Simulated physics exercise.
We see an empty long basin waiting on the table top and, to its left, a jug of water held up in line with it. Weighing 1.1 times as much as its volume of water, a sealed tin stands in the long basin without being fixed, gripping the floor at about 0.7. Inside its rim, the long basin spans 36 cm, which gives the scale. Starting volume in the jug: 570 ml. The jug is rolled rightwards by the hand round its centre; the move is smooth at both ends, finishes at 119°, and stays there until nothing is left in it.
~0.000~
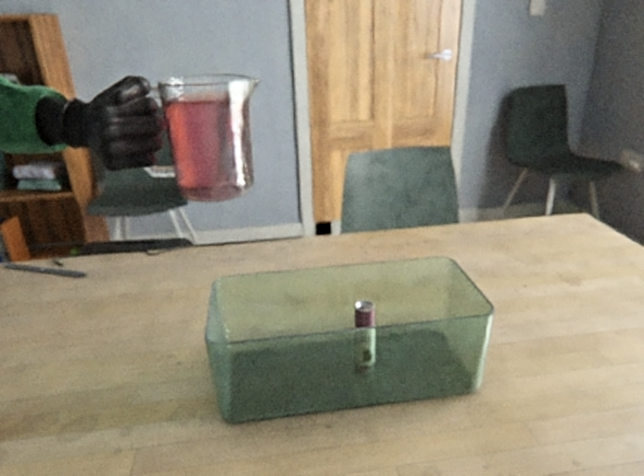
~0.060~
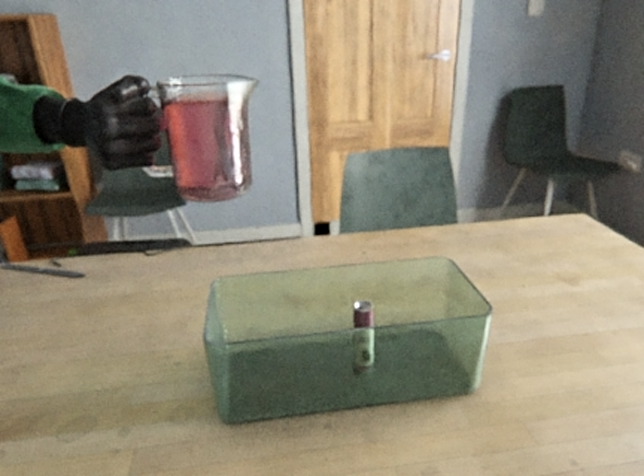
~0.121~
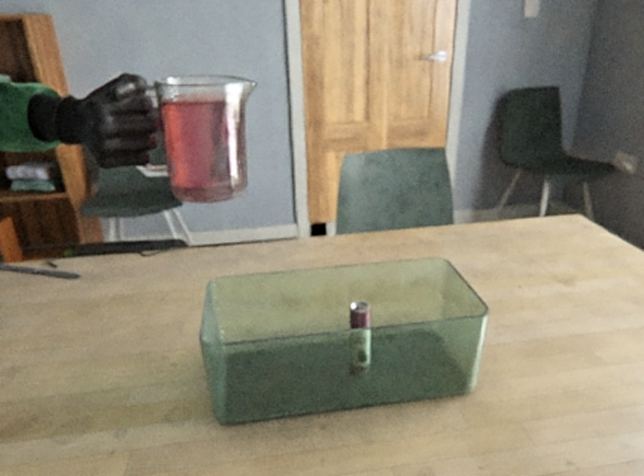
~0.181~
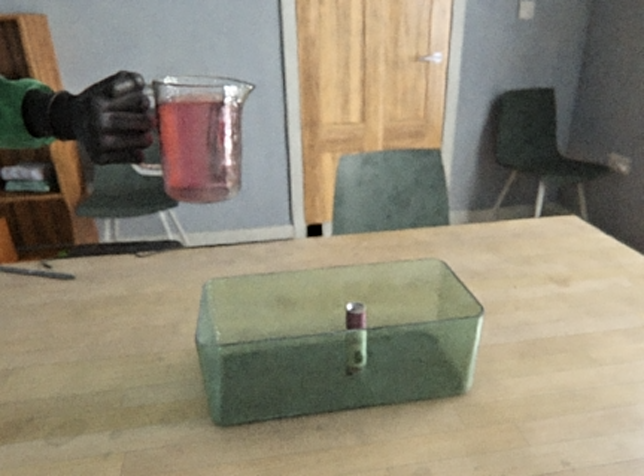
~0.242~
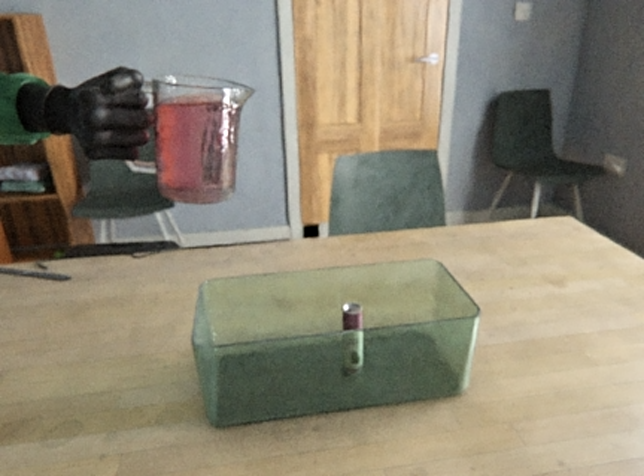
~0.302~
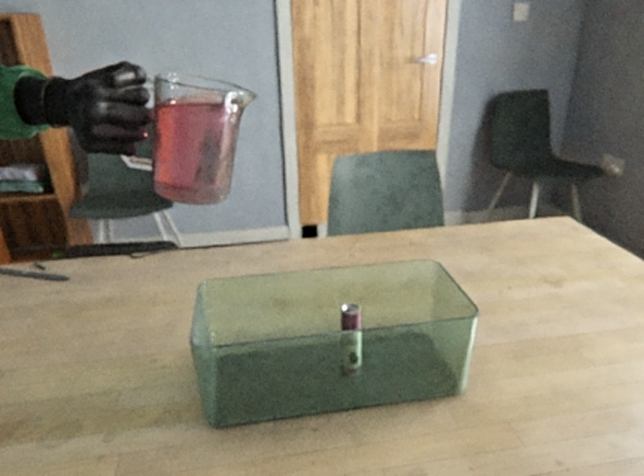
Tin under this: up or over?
My bet is it capsizes.
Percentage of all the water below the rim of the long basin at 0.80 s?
The basin holds roughly 4 in a hundred parts at that moment.
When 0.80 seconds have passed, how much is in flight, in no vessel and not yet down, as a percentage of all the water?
Share: Roughly 16 per cent.
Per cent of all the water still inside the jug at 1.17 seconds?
About 20 per cent.
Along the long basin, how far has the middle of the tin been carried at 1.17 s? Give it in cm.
Its middle sits about 1 cm from the start.
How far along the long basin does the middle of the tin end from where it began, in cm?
The tin's middle ends up about 9.0 cm along the basin.
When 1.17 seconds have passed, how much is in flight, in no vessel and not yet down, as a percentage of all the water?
Near 28 percent.
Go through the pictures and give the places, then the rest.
In the first frame, tilt 0°; pouring edge (261, 79); surface from (166, 100) to (247, 95); the long basin's rim runs from (210, 309) to (472, 283); the tin's top is at (365, 309).
In the second frame, tilt 0°; pouring edge (260, 80); surface from (164, 100) to (246, 96).
In the third frame, tilt 2°; pouring edge (258, 82); surface from (162, 99) to (244, 97).
In the fourth frame, tilt 4°; pouring edge (256, 85); surface from (159, 100) to (241, 98).
In the fifth frame, tilt 8°; pouring edge (256, 89); surface from (158, 101) to (241, 99).
In the sixth frame, tilt 12°; pouring edge (258, 94); surface from (159, 104) to (244, 100).
By 0.80 s the tilt is 68° and 81 per cent is still to pour; the tin stands where it began.
By 1.17 s the tilt is 107° and 20 per cent is still to pour; the tin leans 9°.
By 1.55 s the tilt is 119° and 0 per cent is still to pour; the tin lies on its side.
By 1.97 s the tilt is 119° and 0 per cent is still to pour; the tin lies on its side.
At rest the tin lies on its side.
